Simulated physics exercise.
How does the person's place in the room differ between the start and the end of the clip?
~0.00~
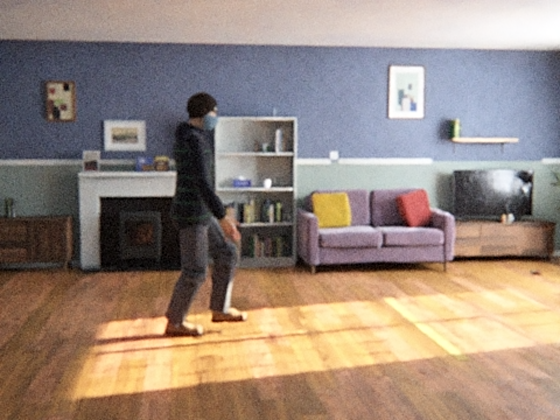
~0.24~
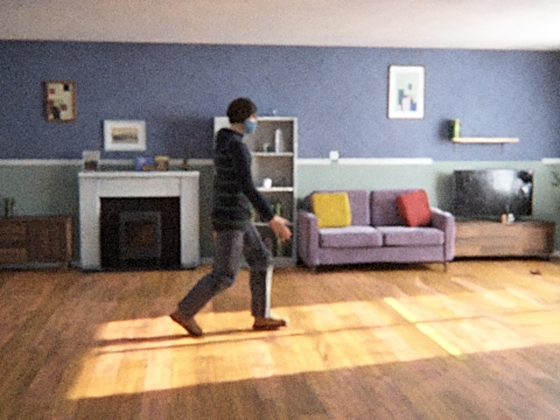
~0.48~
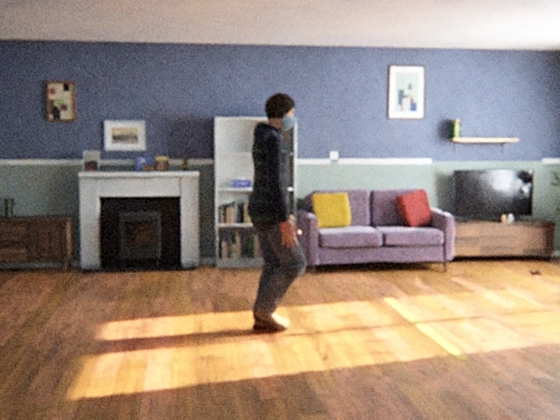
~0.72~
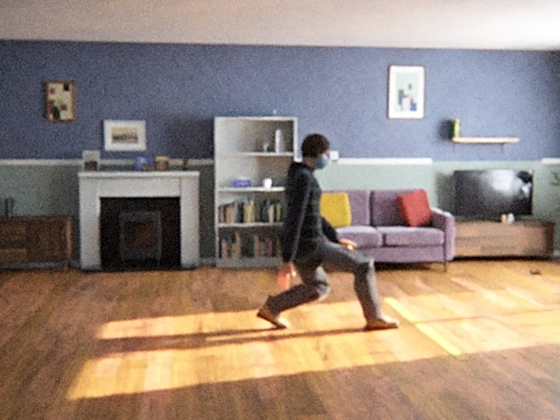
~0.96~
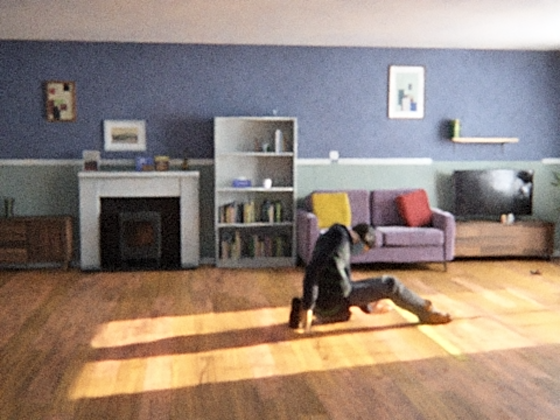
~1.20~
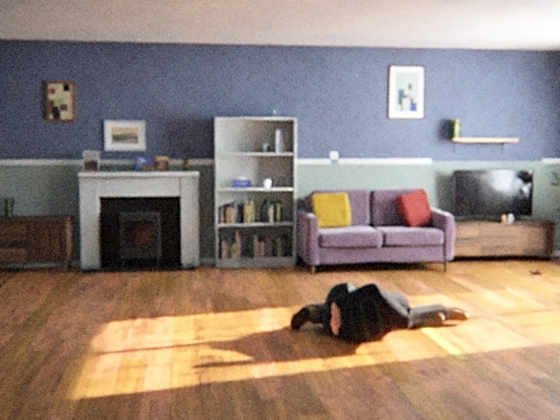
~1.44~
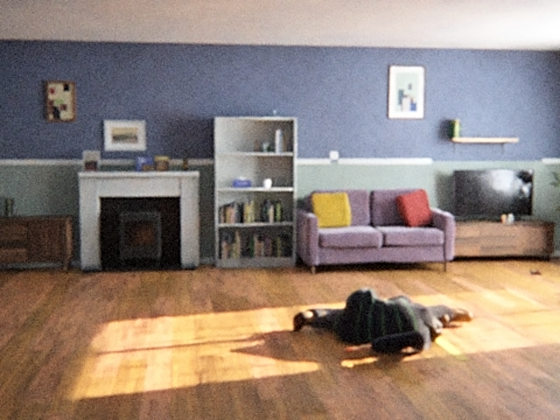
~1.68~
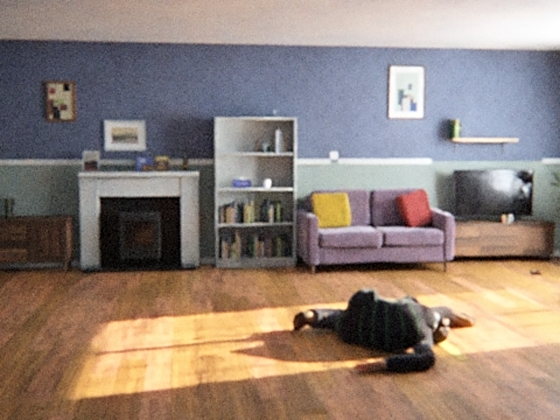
At the start the person is upright on the left side, near the fireplace and bookshelf. By the end the person is farther right and lower in view, lying on the floor in front of the purple sofa.
